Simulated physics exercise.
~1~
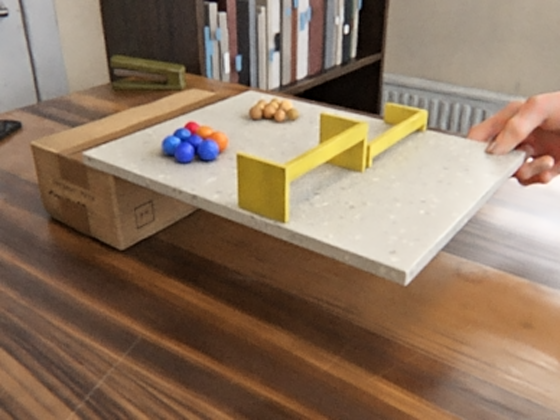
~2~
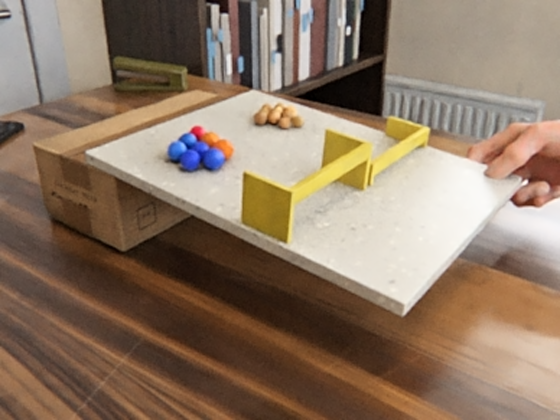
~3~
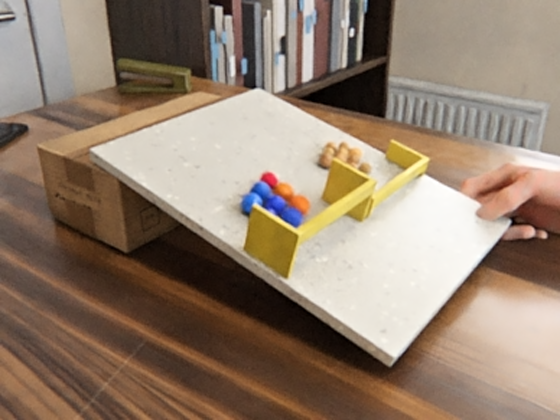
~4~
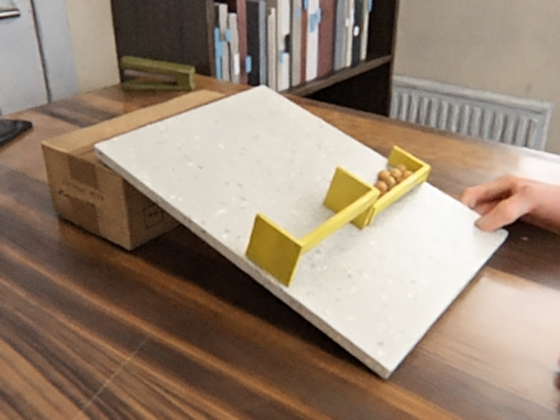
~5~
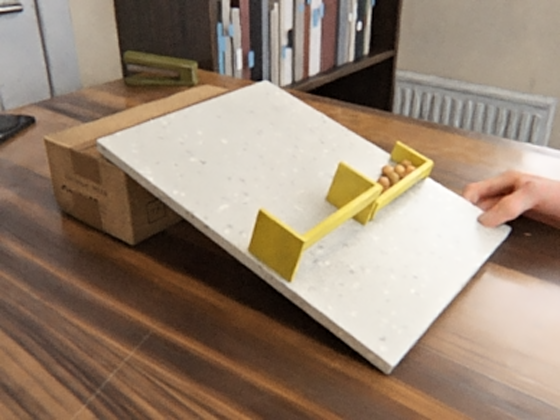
A hand lowered one end of a pale board propped on a cardboard box, and two clusters of little balls slid toward yellow barriers; the blue, red and orange ones disappeared from view past theirs, while the tan ones stayed gathered behind theirs.
